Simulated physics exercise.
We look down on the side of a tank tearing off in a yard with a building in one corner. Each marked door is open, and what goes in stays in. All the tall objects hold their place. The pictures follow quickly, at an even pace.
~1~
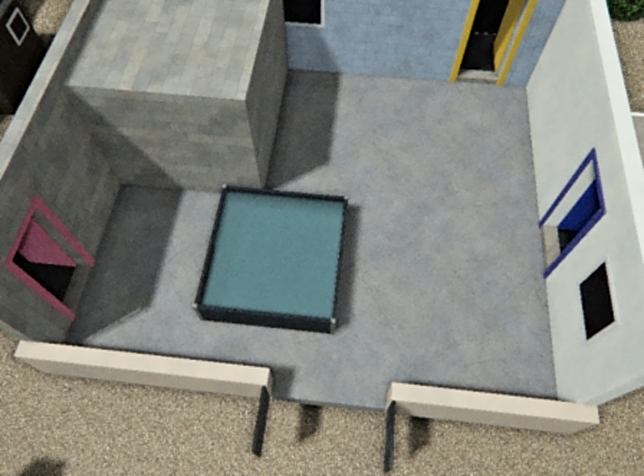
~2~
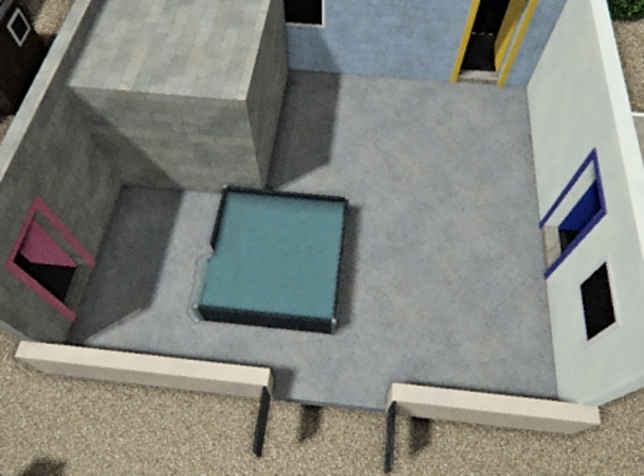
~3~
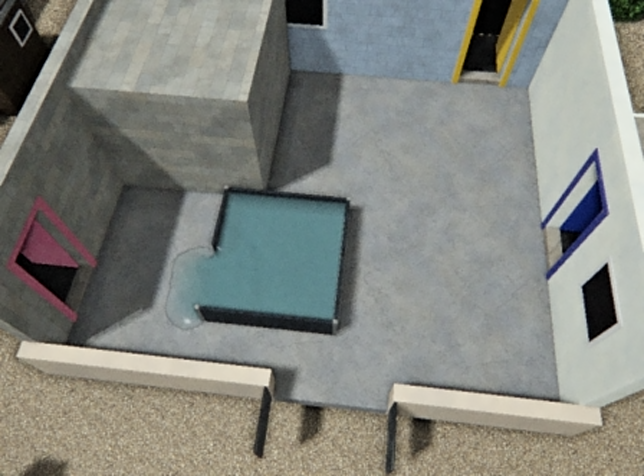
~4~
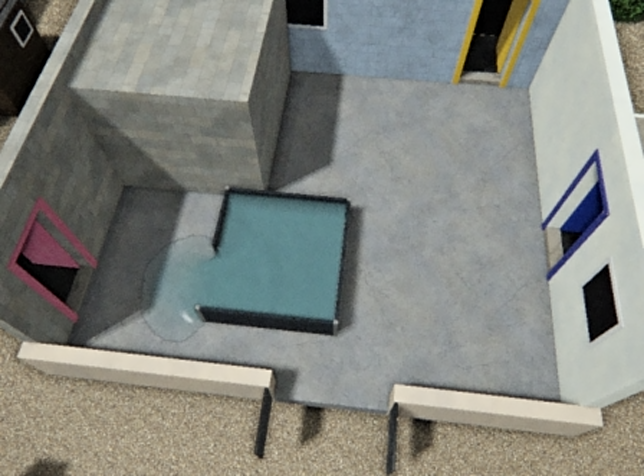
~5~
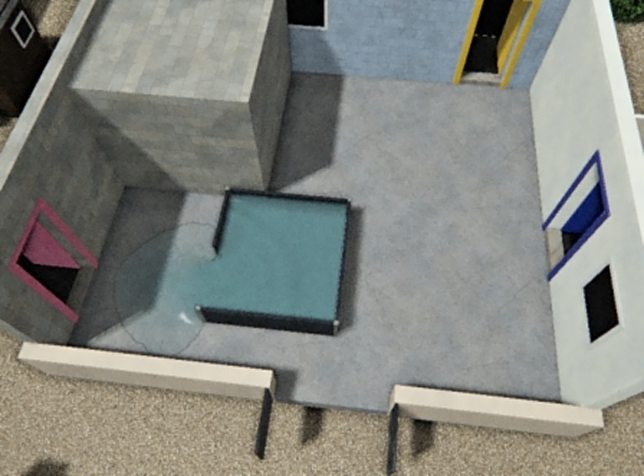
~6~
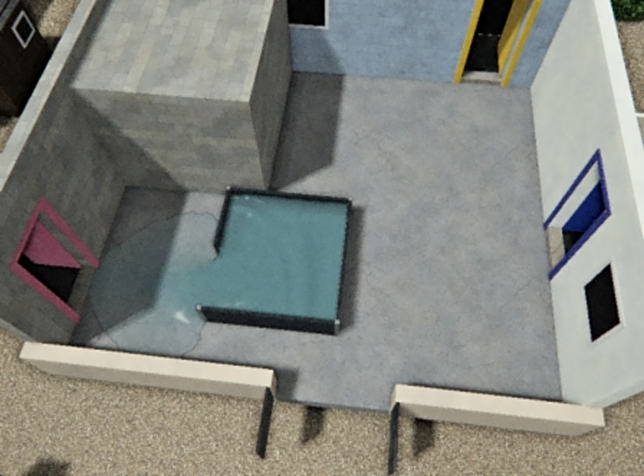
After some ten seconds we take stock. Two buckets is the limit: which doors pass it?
In the end: The blue door admits no more than that; the yellow door admits no more than that; the pink door lets in a lot.
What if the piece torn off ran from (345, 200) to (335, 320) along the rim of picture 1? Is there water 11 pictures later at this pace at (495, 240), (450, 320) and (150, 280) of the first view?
In that order: Under water, awash, free of water.
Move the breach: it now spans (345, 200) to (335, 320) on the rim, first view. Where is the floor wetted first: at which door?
The blue one.
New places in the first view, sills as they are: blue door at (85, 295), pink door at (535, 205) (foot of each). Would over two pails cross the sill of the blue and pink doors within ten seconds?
One by one: The blue door passes that mark; the pink door keeps below it.
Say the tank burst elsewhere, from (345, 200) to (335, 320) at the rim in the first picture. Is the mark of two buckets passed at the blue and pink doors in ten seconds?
In short: Blue door is over; pink door takes less.
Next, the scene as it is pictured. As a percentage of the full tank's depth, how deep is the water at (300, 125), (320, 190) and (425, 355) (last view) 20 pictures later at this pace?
In that order: 0, 0 and 0 per cent.
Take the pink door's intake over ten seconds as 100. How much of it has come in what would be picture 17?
Some 20 per cent.
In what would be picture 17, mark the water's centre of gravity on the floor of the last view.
Close to (233, 273).
A moment on, water covers 15 % of the floor; the blue door not reached, the yellow door not reached, the pink door over two buckets in.
Next, water covers 15 % of the floor; the blue door not reached, the yellow door not reached, the pink door far over two buckets in.
Then, water covers 20 % of the floor; the blue door not reached, the yellow door not reached, the pink door far over two buckets in.
Later, water covers 30 % of the floor; the blue door not reached, the yellow door not reached, the pink door far over two buckets in.
In the end, water covers 40 % of the floor; the blue door not reached, the yellow door not reached, the pink door far over two buckets in.
